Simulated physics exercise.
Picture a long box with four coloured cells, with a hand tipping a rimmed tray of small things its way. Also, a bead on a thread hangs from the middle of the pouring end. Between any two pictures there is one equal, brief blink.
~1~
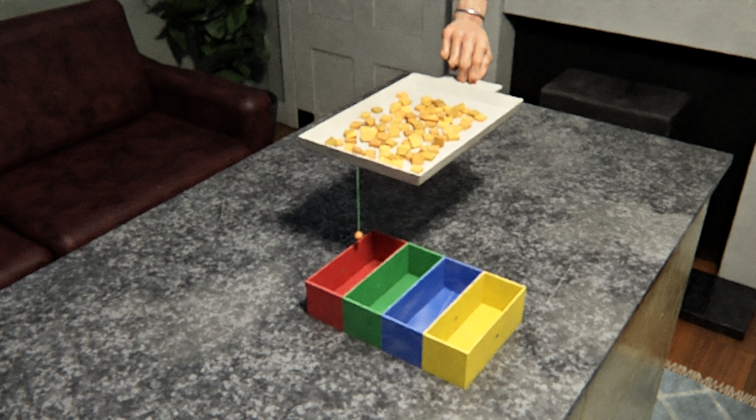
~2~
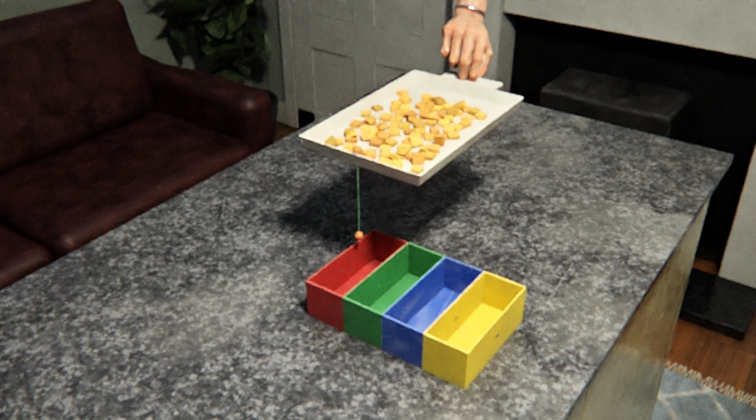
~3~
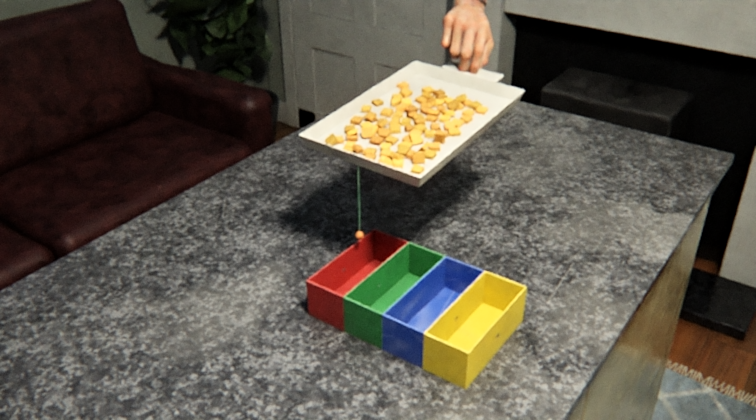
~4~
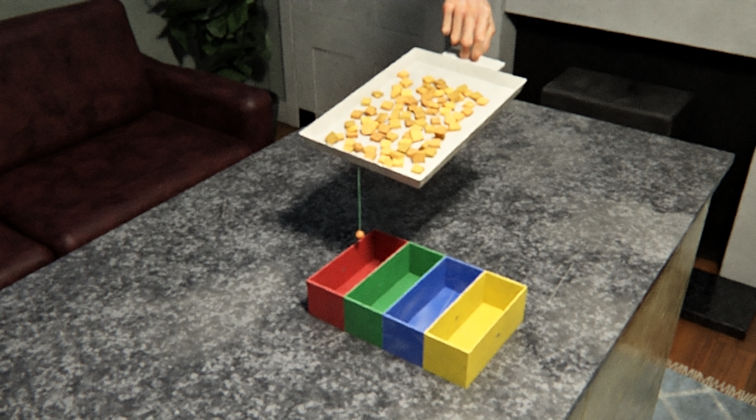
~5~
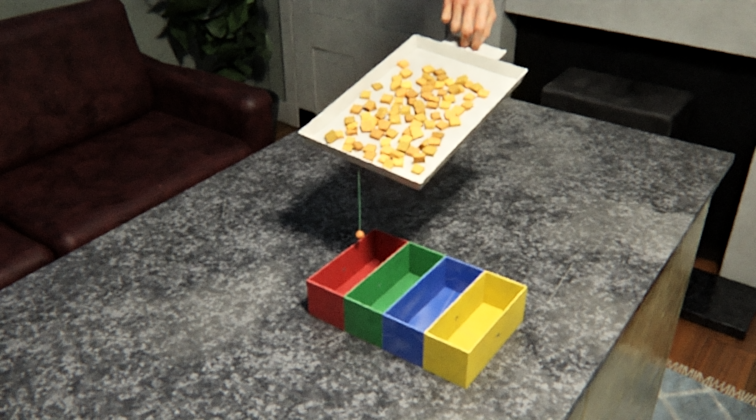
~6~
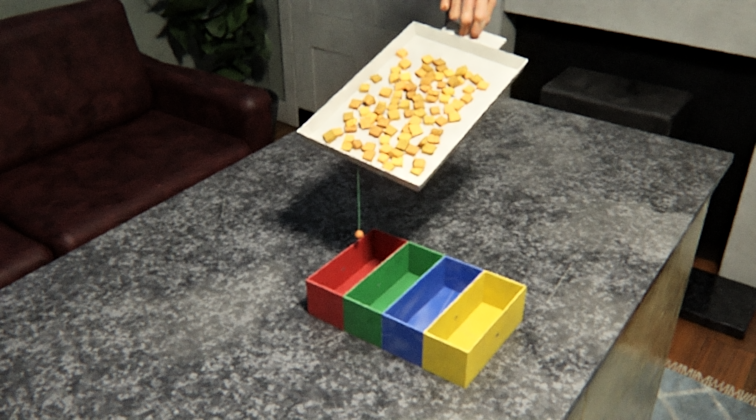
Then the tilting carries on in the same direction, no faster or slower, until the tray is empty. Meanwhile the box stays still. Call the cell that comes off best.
The green cell comes off best.
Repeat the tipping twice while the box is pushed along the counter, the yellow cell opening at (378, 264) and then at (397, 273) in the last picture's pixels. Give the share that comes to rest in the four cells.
Around 50 percent the first time, around 80 percent the second.
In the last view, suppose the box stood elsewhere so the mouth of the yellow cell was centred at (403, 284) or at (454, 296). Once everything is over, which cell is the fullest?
The first time it is that yellow cell; the second time it is blue.
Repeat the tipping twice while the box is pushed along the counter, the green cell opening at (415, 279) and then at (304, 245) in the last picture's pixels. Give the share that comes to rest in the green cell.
About 50 per cent, then about 0 per cent.
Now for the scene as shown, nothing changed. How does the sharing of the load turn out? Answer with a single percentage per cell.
Red 20 %, green 70 %, blue 10 %, yellow 0 %.
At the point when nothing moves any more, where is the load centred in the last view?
Last view, resting centre - approx. (398, 304).
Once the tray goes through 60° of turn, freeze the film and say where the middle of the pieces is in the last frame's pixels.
The load is centred about (397, 139).
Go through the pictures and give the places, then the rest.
In the first frame, corners of the pouring end at (305, 136) and (418, 172), level; middle of the load at (408, 133), cereal squares; bead on its thread at (359, 236); red cell at (325, 303); green cell at (362, 320); blue cell at (402, 338); yellow cell at (445, 357).
In the second frame, corners of the pouring end at (305, 135) and (418, 172), level; middle of the load at (409, 132).
In the third frame, corners of the pouring end at (305, 134) and (419, 174), tipped barely, lowest at the right corner; middle of the load at (409, 129).
In the fourth frame, corners of the pouring end at (305, 133) and (419, 176), tipped a little, lowest at the right corner; middle of the load at (410, 123).
In the fifth frame, corners of the pouring end at (305, 131) and (419, 178), tipped a little, lowest at the right corner; middle of the load at (409, 119).
In the sixth frame, corners of the pouring end at (304, 130) and (418, 181), tipped clearly, lowest at the right corner; middle of the load at (409, 114); red cell at (325, 301); green cell at (363, 319); blue cell at (403, 337); yellow cell at (445, 356).
Soon after the last picture, tray tipped steeply; all on the tray.
A little later, tray tipped right over; about a quarter on the tray; about a third in the green cell; a small part in the red cell; a small part in the blue cell; about a quarter falling or outside the box.
Later still, tray tipped past a quarter turn; about two thirds in the green cell; about a quarter in the red cell; a small part in the blue cell; a stray few falling or outside the box.
At rest, tray tipped past a quarter turn; about two thirds in the green cell; about a quarter in the red cell; a small part in the blue cell; none in the yellow cell; a stray few outside the box.
